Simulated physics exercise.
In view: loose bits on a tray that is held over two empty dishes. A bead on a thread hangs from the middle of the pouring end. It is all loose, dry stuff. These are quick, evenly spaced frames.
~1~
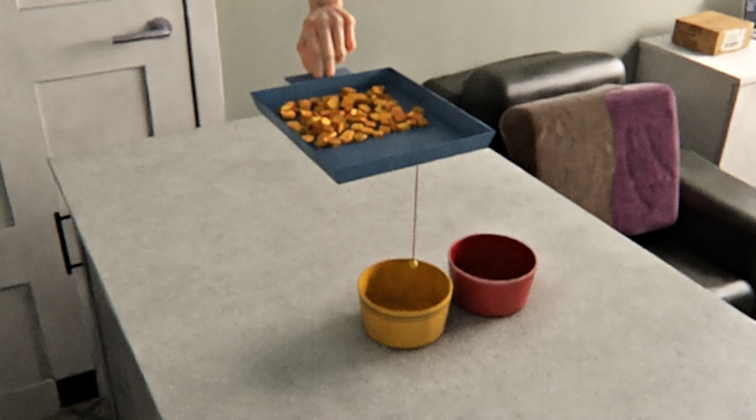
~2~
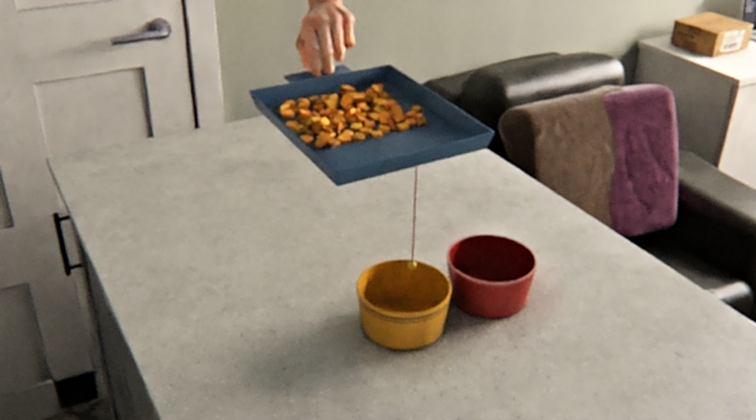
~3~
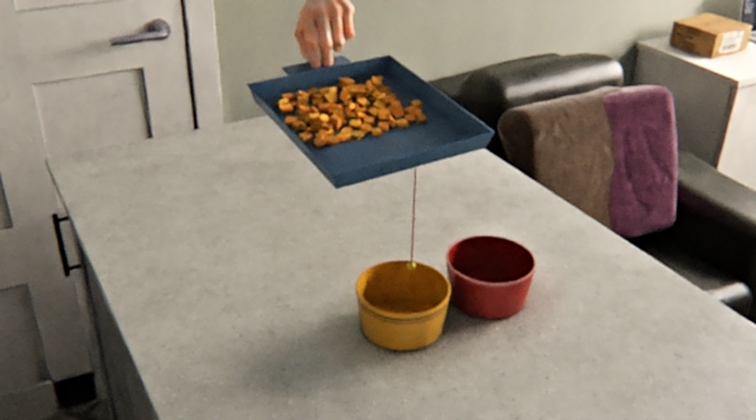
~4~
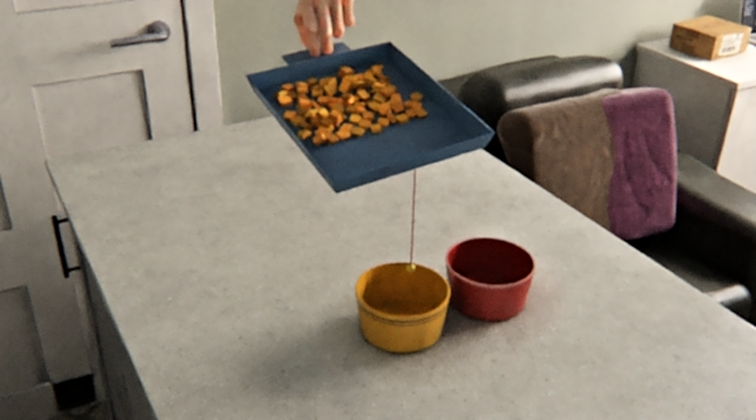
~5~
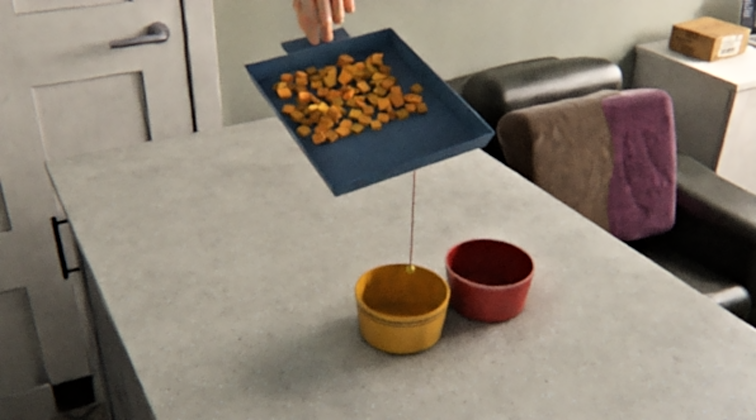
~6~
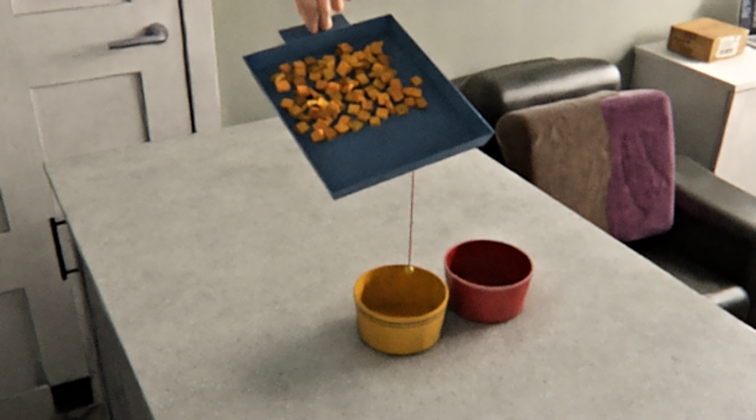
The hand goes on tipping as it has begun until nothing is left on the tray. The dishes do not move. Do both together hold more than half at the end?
Caught overall: Less than half.
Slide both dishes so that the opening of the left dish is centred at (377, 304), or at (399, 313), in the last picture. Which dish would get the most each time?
The first try: Left. The second: The dish on the left.
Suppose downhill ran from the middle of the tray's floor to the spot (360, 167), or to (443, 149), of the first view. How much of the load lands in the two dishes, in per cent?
First some 20, then 80 per cent.
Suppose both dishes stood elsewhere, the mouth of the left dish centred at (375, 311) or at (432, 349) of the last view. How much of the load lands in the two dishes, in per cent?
First some 80, then 10 per cent.
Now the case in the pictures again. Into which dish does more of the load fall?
The winner is left.
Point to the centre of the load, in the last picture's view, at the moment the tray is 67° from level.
Near (361, 186).
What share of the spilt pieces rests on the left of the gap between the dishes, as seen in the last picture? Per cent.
It comes to 90 per cent or so.
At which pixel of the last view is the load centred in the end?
Close to (353, 350).
Soon, tray tipped steeply; most on the tray; about a quarter in the air.
A while on, tray tipped past a quarter turn; a small part on the tray; a small part in the left dish; about half outside both; about a quarter in the air.
Towards the end, tray tipped past a quarter turn; about a quarter in the left dish; most outside both.
Finally, tray tipped past a quarter turn; about a quarter in the left dish; none in the right dish; most outside both.
